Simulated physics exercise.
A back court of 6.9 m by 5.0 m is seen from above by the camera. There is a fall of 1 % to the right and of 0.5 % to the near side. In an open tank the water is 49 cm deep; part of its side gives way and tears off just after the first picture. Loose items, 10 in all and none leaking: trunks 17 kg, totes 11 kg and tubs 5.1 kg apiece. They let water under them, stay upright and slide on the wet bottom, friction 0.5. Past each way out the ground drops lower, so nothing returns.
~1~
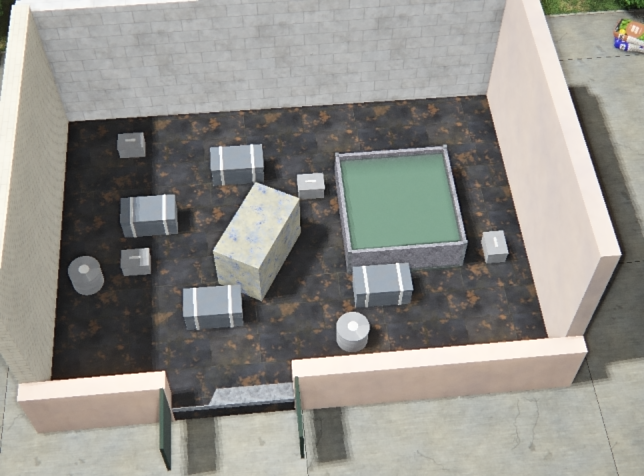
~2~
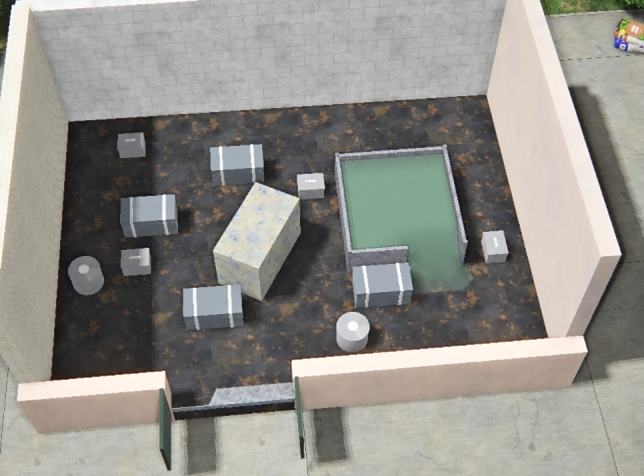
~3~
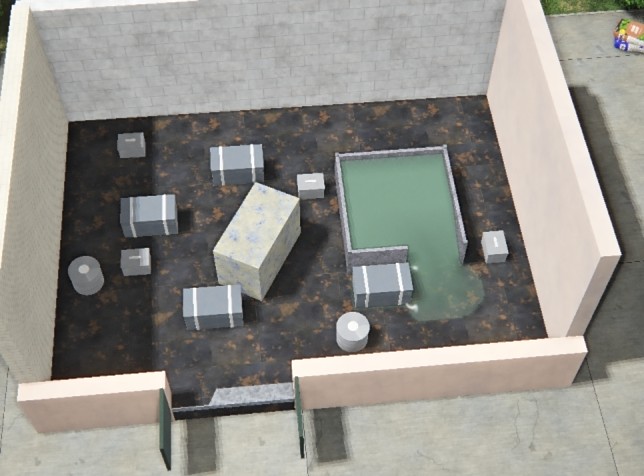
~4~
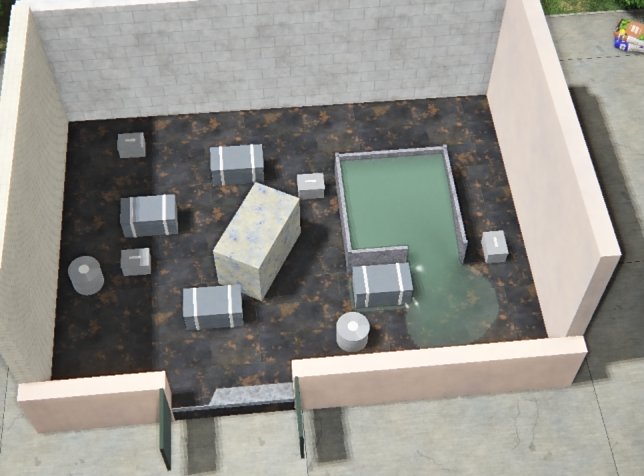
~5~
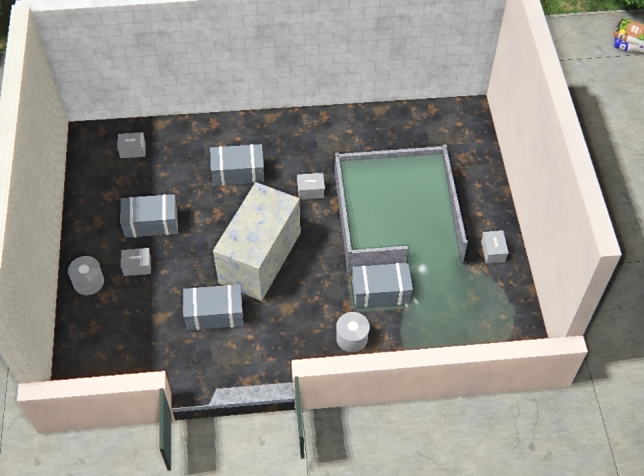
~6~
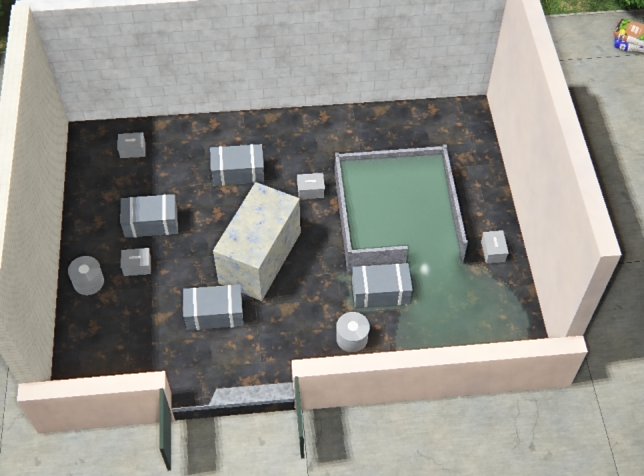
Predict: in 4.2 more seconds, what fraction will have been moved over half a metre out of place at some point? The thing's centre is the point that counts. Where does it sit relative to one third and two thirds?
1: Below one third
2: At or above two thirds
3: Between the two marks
Below one third.
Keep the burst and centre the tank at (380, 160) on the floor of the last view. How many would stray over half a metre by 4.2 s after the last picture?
3.
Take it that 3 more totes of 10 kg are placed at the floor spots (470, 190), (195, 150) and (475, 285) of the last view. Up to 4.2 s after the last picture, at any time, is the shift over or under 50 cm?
In that order: Over, short of it, more.
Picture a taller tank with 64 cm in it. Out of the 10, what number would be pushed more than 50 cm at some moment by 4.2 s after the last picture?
Then the count would be 3.
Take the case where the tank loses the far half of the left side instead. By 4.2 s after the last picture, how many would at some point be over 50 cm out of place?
Then it comes to 5.
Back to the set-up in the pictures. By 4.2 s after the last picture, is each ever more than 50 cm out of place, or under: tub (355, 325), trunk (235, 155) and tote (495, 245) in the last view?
One by one: Above the line; below the line; above the line.
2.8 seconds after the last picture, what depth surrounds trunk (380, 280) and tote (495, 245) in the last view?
Around 4 cm and 8 cm.
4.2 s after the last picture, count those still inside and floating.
At that moment it comes to 0.
Then, 0.4 s after the last picture 0 of 10 are over 50 cm from their spots; 0 afloat.
Then, 1.5 s after the last picture 0 of 10 are over 50 cm from their spots; 0 afloat.
Then, 2.8 s after the last picture 2 of 10 are over 50 cm from their spots; 0 afloat.
Then, 4.2 s after the last picture 2 of 10 are over 50 cm from their spots, and 2 have been at some point; 0 afloat.
